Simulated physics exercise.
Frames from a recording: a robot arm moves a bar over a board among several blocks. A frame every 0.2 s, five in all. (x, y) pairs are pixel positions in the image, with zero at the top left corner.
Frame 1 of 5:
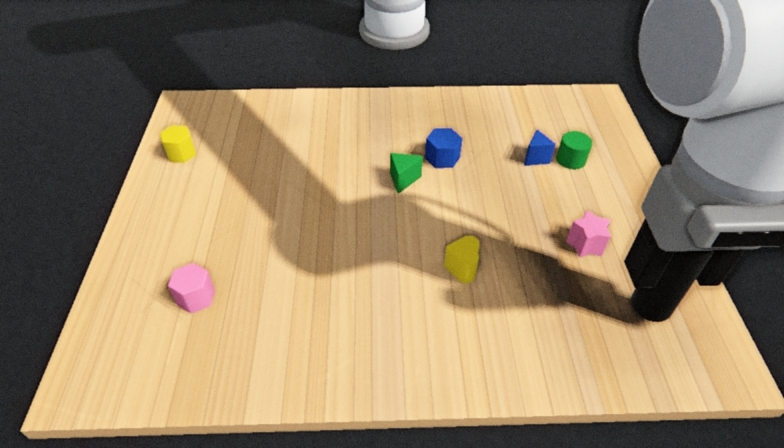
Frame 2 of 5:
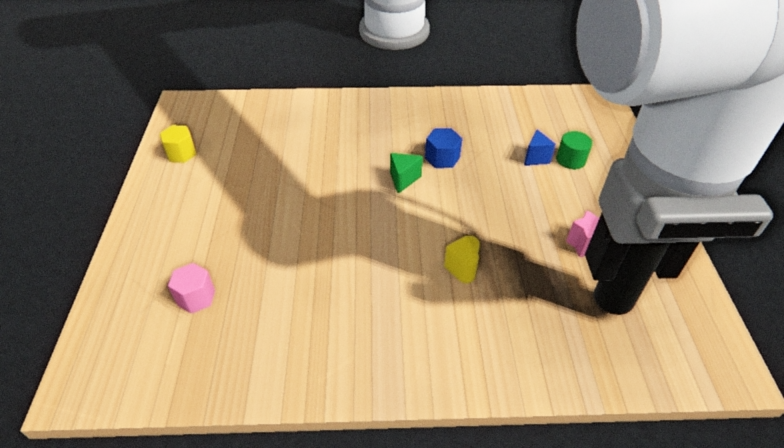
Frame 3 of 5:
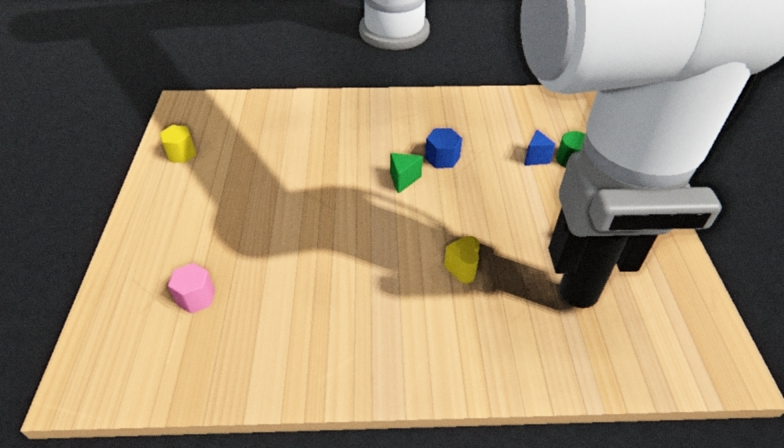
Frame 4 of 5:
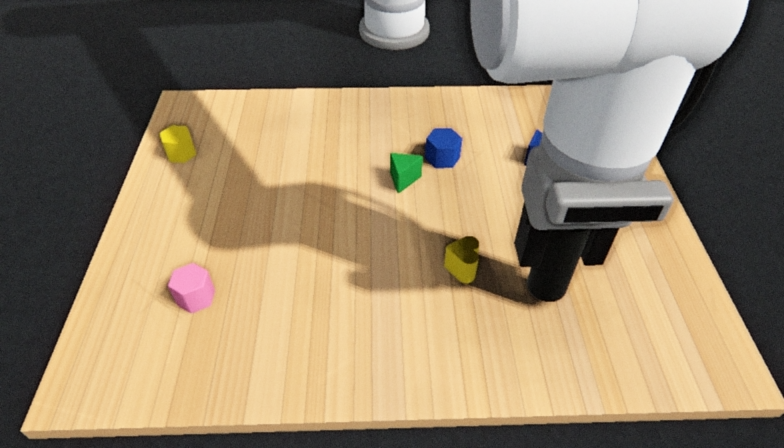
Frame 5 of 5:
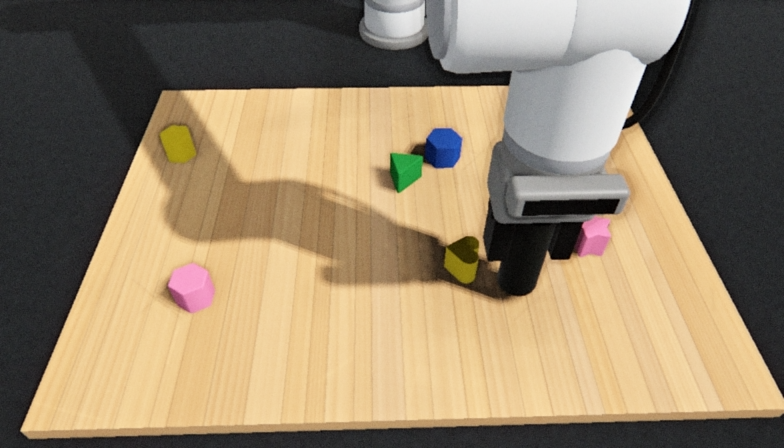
To begin with, a robot arm holds a dark bar at the right side of a wooden board scattered with small colored blocks. The arm moves steadily left, passing in front of a pink block, and ends with the bar close beside the yellow heart block, while the blocks stay in place.
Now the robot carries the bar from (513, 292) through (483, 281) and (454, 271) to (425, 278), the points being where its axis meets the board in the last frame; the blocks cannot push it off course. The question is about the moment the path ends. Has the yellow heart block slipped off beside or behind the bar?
I expect so.
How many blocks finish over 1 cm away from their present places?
Total moved: One.
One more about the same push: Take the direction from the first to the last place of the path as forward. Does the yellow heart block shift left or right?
The shift is rightward.
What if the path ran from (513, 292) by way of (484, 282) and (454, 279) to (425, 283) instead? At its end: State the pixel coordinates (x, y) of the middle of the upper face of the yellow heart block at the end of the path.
By then it is at (436, 236).
On the path given first. Halfway along, bar at (470, 266); yellow heart block at (446, 240), turned 30° clockwise.
At the end, bar at (426, 269); yellow heart block at (423, 232), turned 60° clockwise.
